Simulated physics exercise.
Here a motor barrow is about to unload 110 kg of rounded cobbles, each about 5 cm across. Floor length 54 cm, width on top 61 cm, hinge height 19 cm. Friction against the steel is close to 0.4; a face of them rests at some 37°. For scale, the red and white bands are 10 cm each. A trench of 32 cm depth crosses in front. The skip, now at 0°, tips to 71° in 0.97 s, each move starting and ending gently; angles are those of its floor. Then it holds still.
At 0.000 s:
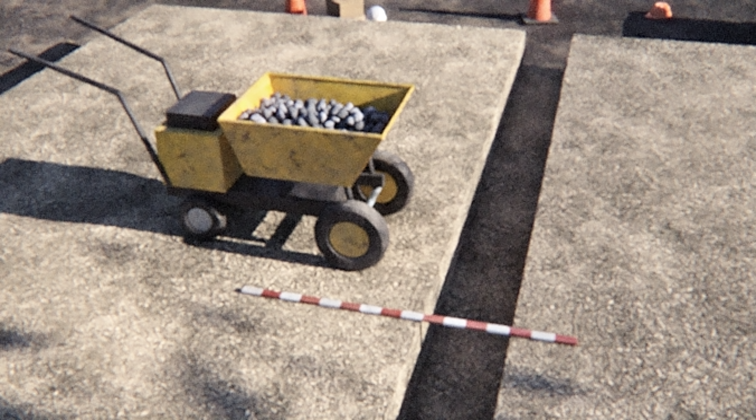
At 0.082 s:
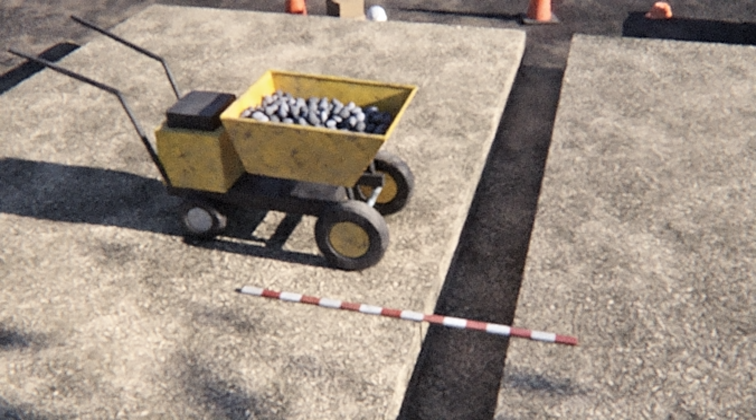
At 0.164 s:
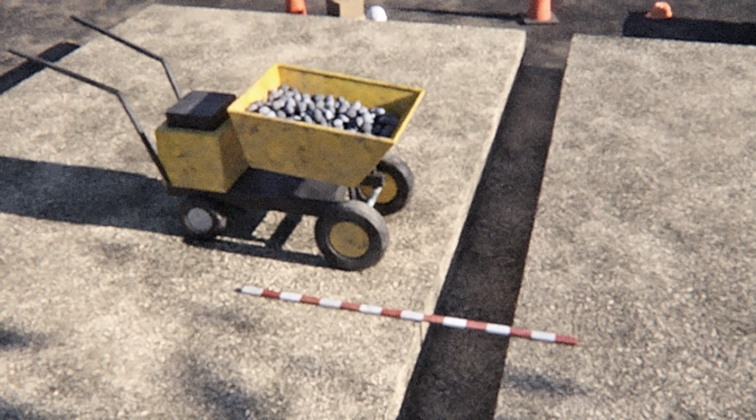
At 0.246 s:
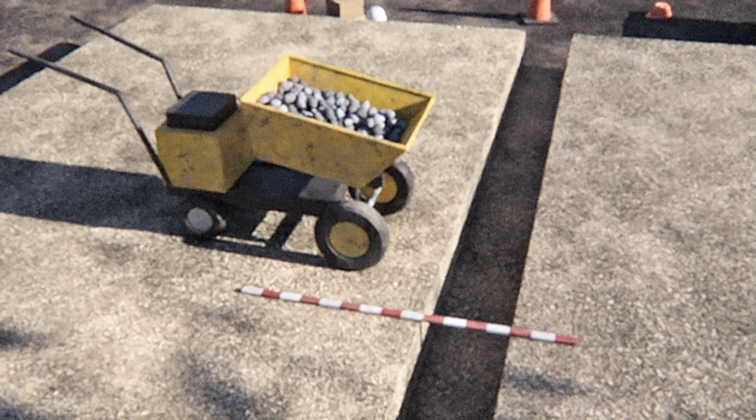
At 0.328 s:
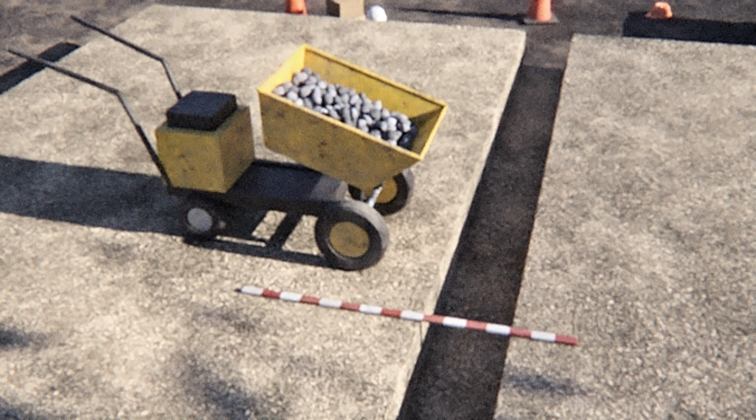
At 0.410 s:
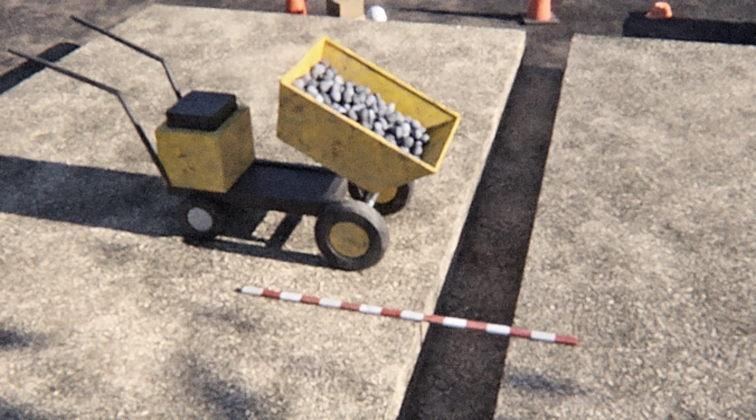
A yellow motor barrow with long dark handles and a skip of grey rounded cobbles stands left of centre on pale, gritty paving, seen from above at an angle in sunlight. A red-and-white banded rod lies in front, a dark trench runs along the right, and orange cones sit at the back. The skip slowly rises at its left end, tilting right, while the camera and wheels stay still.
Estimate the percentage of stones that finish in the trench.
About 73 per cent.
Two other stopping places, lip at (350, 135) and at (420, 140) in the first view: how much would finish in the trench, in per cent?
About 95 and 40 per cent.
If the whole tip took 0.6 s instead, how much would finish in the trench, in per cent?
It would be near 55 per cent.
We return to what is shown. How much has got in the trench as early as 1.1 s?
About 20 per cent by then.
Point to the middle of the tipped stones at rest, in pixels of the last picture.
Near (504, 293).
After 0.7 s the floor is at 60°; 100 % in the skip; the foremost stones are at (464, 201).
After 1.1 s the floor is at 71°; 74 % in the skip, 18 % in the trench, 8 % past the trench; the foremost stones are at (549, 268).
After 1.4 s the floor is at 71°; 39 % in the skip, 36 % in the trench, 26 % past the trench; the foremost stones are at (670, 268).
After 3.4 s the floor is at 71°; 1 % in the skip, 73 % in the trench, 26 % past the trench; the foremost stones are past the picture's edge.
